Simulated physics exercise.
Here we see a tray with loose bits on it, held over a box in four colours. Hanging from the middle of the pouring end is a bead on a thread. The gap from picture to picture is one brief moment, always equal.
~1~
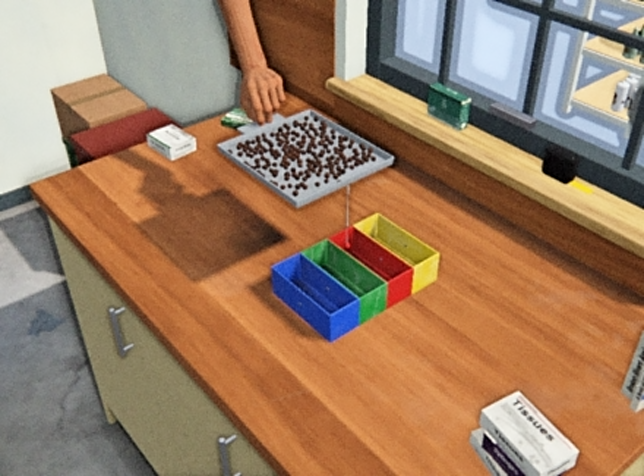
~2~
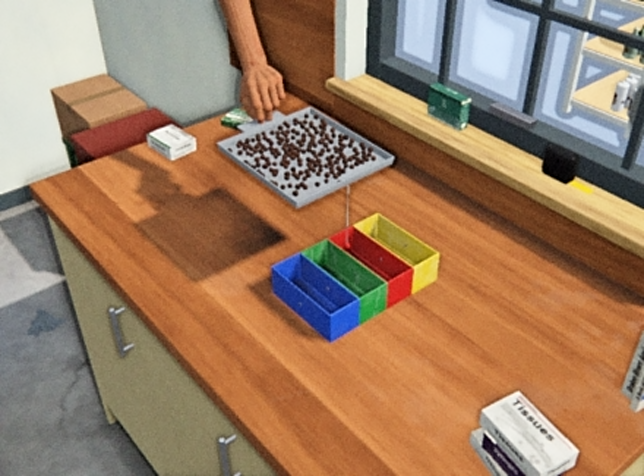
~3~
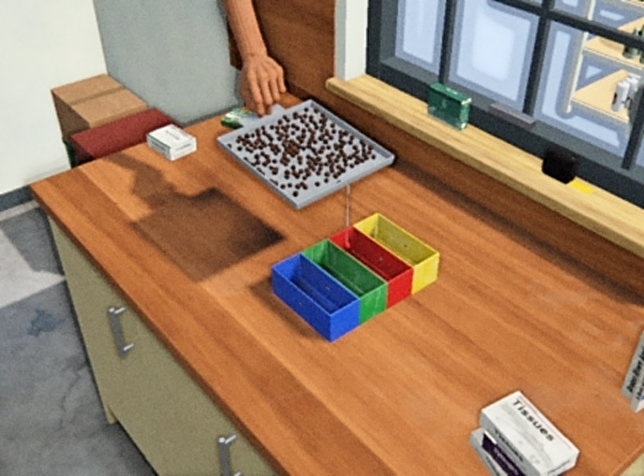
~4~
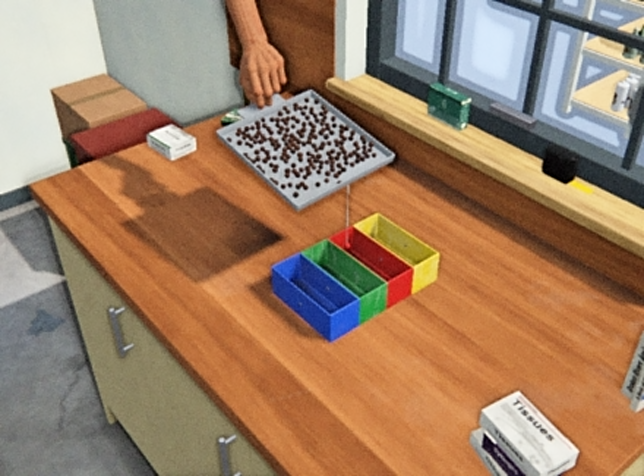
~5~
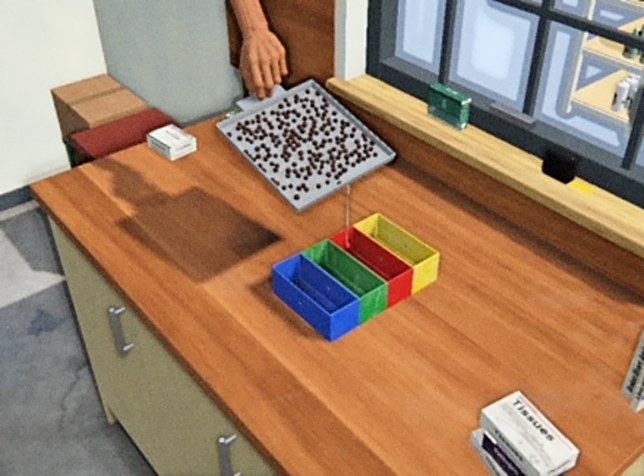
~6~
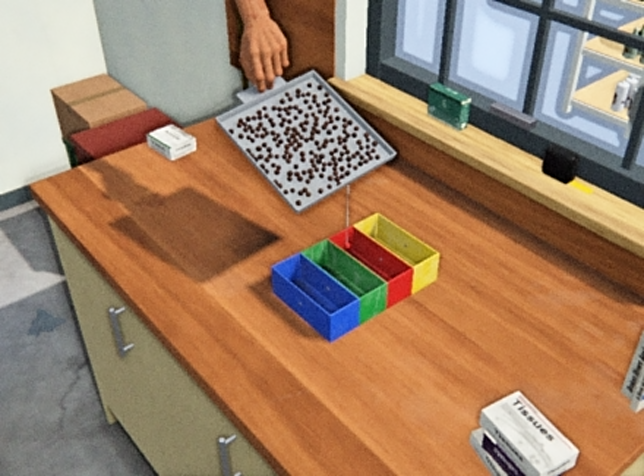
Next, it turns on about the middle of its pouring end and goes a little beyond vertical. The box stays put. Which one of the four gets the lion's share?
Lion's share: Blue.
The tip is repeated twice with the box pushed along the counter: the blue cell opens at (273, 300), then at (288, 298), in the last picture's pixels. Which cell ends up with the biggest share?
First place: The green cell; second place: That green cell.
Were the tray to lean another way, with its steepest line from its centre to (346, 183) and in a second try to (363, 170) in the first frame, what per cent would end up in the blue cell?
Well, 20 percent for one and then 0 percent for the other.
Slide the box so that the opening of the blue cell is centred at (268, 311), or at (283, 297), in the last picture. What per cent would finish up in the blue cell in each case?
Some 0 percent in the first case, 10 percent in the second.
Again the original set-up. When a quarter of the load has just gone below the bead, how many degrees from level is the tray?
Near 80 degrees.
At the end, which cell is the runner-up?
The answer would be that green cell.
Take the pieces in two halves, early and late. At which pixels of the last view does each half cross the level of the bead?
I'd say close to (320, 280) at first and close to (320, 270) later on.
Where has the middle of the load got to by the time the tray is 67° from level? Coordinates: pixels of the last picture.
Somewhere near pixel (319, 191).
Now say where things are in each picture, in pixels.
The first picture shows corners of the pouring end near (297, 201) and (392, 157), level; middle of the load near (303, 153), chocolate balls; bead on its thread near (347, 246); blue cell near (345, 318); green cell near (373, 302); red cell near (400, 286); yellow cell near (425, 271).
The second picture shows corners of the pouring end near (297, 201) and (392, 157), level; middle of the load near (303, 152).
The third picture shows corners of the pouring end near (297, 203) and (392, 156), tipped barely, lowest at the left corner; middle of the load near (304, 148).
The fourth picture shows corners of the pouring end near (298, 205) and (393, 155), tipped a little, lowest at the left corner; middle of the load near (304, 144).
The fifth picture shows corners of the pouring end near (298, 207) and (393, 154), tipped clearly, lowest at the left corner; middle of the load near (305, 141).
The sixth picture shows corners of the pouring end near (298, 209) and (394, 153), tipped clearly, lowest at the left corner; middle of the load near (306, 140), all but a few on the move; blue cell near (345, 318); green cell near (373, 302); red cell near (400, 286); yellow cell near (425, 271).
Shortly afterwards, tray tipped steeply; the bulk on the tray; only a few in the green cell; only a few in the blue cell; near a quarter falling or outside the box.
Next, tray tipped past a quarter turn; a little on the tray; near half in the blue cell; near a quarter in the green cell; only a few in the red cell; near a quarter falling or outside the box.
Some moments later, tray tipped past a quarter turn; near two thirds in the blue cell; near a quarter in the green cell; only a few in the red cell; only a few in the yellow cell; a little falling or outside the box.
In the end, tray tipped past a quarter turn; near two thirds in the blue cell; near a quarter in the green cell; only a few in the red cell; only a few in the yellow cell; a little outside the box.
